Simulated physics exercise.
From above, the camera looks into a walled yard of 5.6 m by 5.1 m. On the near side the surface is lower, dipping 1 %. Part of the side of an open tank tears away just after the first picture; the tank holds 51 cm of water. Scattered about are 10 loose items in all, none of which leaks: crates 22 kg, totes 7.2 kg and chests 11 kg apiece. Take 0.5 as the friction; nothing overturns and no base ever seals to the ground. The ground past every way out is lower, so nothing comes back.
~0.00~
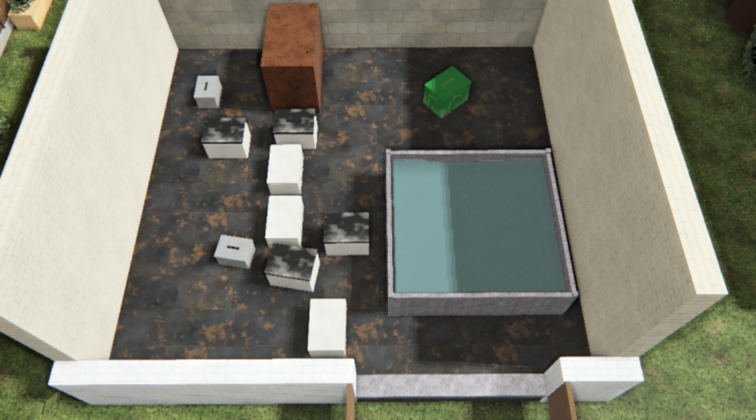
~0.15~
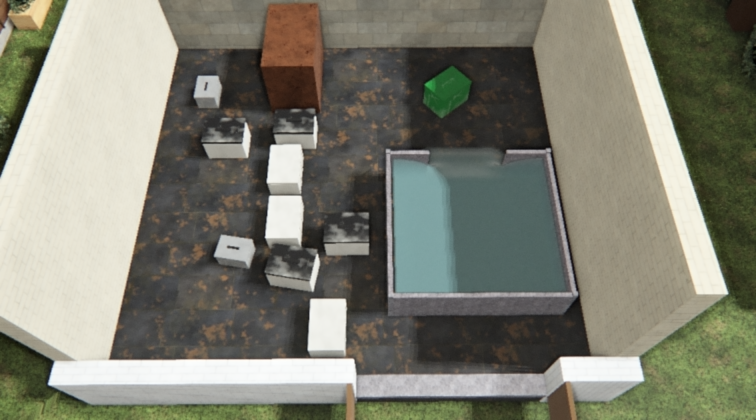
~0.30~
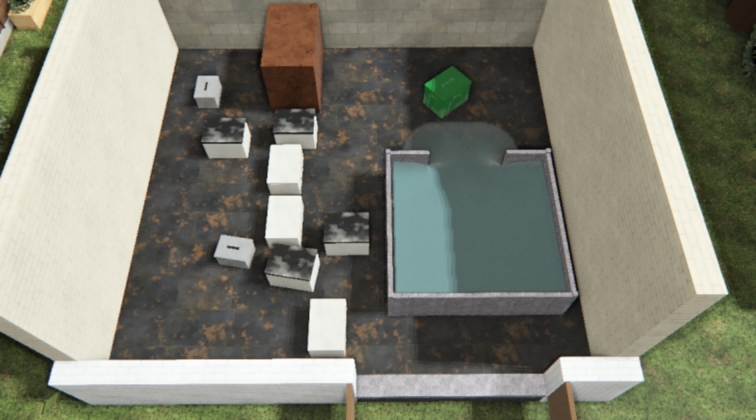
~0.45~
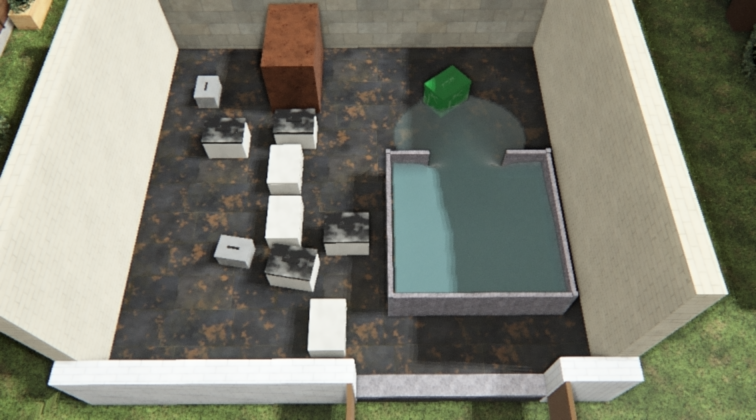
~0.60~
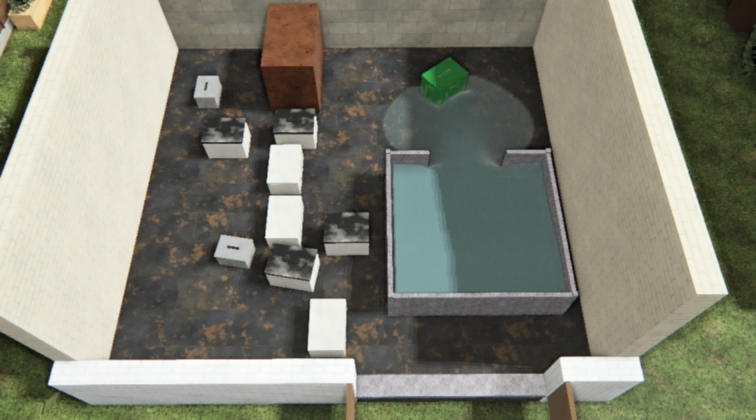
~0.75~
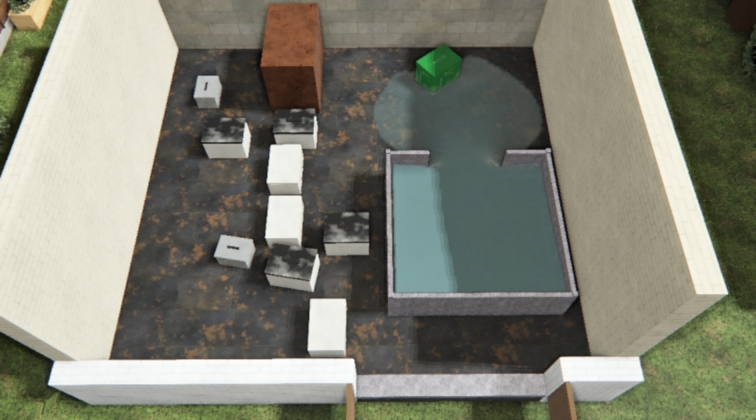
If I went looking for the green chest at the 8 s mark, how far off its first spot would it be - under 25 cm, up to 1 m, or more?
You would find it more than 1 m away.
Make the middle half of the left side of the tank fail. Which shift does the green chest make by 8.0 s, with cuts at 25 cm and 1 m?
I'd expect the green chest to have remained in place.
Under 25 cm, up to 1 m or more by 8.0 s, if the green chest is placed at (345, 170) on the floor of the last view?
As it turns out, it is swept away.
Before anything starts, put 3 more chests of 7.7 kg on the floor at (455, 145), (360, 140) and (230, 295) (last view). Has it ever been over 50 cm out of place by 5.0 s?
Going through them in the order asked, they come out clear of the mark, clear of the mark and shy of the mark.
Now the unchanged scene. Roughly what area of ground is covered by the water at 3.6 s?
Somewhere around 15 m2, roughly.
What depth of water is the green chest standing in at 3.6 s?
About 20 cm.
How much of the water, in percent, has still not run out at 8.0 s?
I'd say some 96 percent hasn't gone yet.
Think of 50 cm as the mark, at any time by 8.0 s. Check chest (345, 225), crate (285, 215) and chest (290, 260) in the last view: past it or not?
First one went too far, second one stayed inside, third one went too far.
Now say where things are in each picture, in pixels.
In the first frame, the green chest at (448, 83) rests on the ground; 3.8 m2 under water; 0 of 10 have shifted.
In the second frame, the green chest at (448, 83) rests on the ground; water covers 4.3 m2; 0 of 10 have shifted.
In the third frame, the green chest at (448, 83) rests on the ground; water covers 5.0 m2; 0 of 10 have shifted.
In the fourth frame, the green chest at (448, 82), on the bottom; water covers 5.7 m2; 0 of 10 have shifted.
In the fifth frame, the green chest at (445, 74), on the bottom, 17 cm from its start; water covers 6.4 m2; 1 of 10 have shifted.
In the sixth frame, the green chest at (439, 60), on the bottom, 44 cm from its start; water covers 7.4 m2; 1 of 10 have shifted.
After 1.6 s the green chest is near (406, 32), 1.1 m from its start, afloat; 0 of 10 are out; 1 afloat.
After 3.6 s the green chest is near (341, 52), 1.6 m from its start, afloat; 0 of 10 are out; 1 afloat.
After 5.6 s the green chest is near (339, 211), 2.6 m from its start, afloat; 0 of 10 are out; 1 afloat.
After 8.0 s the green chest is near (297, 295), 3.7 m from its start, afloat; 1 of 10 are out; 1 afloat.
